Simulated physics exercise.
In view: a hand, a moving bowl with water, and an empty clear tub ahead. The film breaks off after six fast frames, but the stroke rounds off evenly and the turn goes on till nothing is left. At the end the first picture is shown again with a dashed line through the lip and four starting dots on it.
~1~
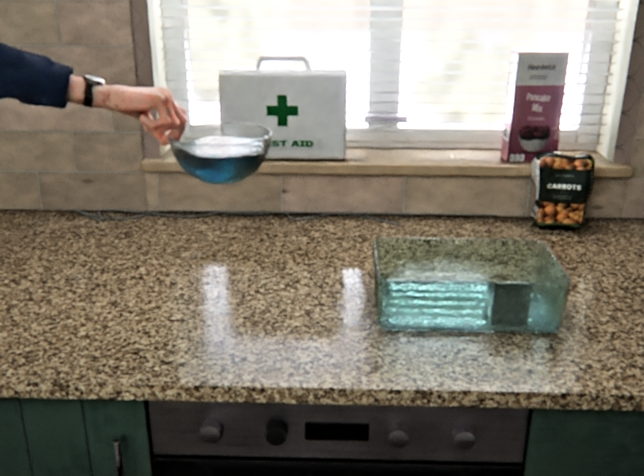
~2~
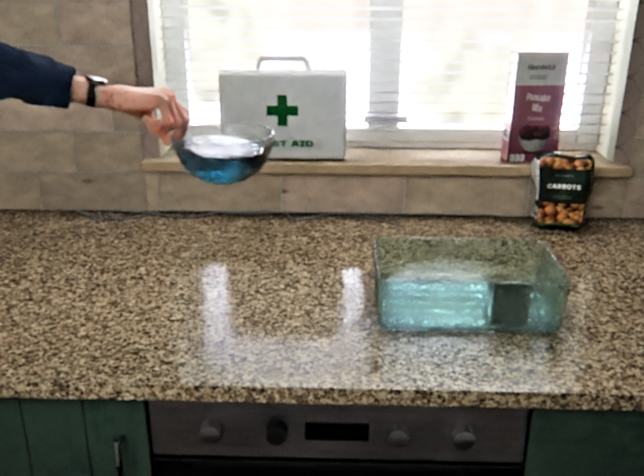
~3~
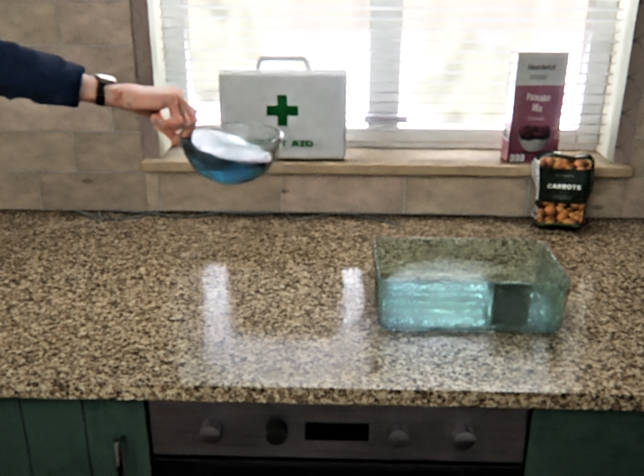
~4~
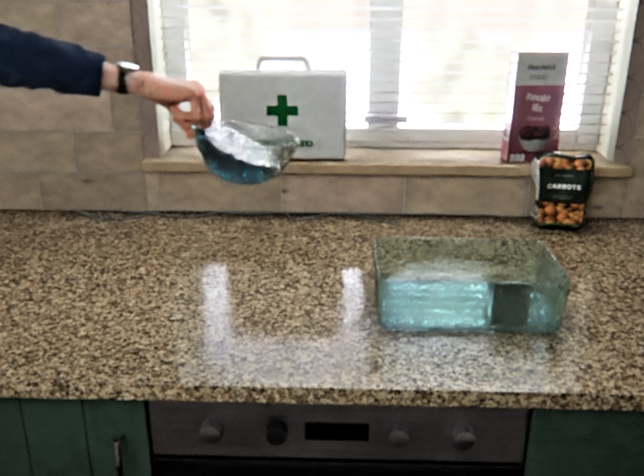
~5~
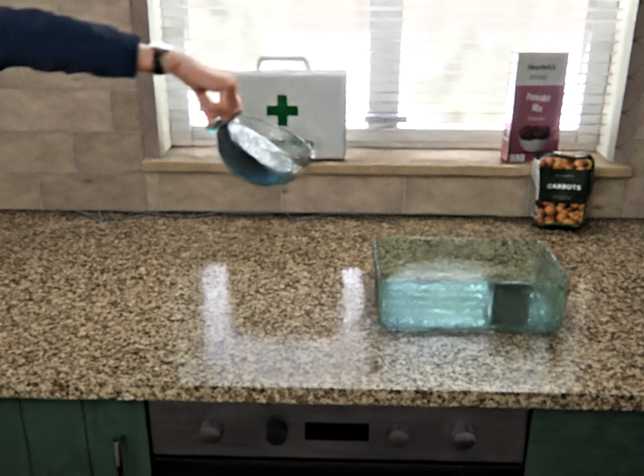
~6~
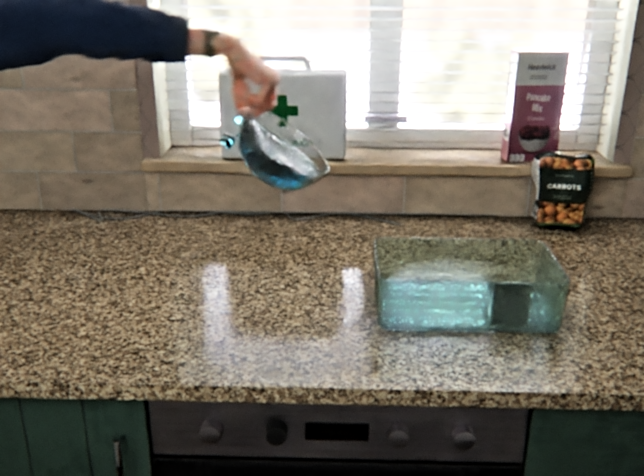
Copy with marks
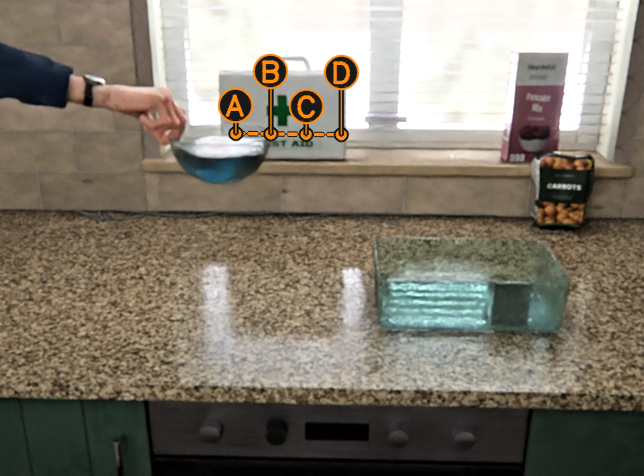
A glass bowl of bluish water, held by a hand from the left, moved slowly right above a speckled counter with a clear tub on it, then tilted steeply rightward as some water slopped over its rim.
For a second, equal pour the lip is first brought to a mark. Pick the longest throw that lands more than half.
I would pick place A.
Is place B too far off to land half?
No.
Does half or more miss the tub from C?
No, that is safe.
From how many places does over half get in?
All of them.
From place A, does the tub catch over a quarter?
Yes, it does.
On the marked copy, A at (235, 133); B at (270, 133); C at (306, 134); D at (341, 134).
If A is chosen, about 70 % lands in the tub, 18 % falls short and 12 % goes beside or beyond.
If B is chosen, about 81 % lands in the tub, 6 % falls short and 13 % goes beside or beyond.
If C is chosen, about 73 % lands in the tub, 5 % falls short and 21 % goes beside or beyond.
If D is chosen, about 71 % lands in the tub, 8 % falls short and 21 % goes beside or beyond.
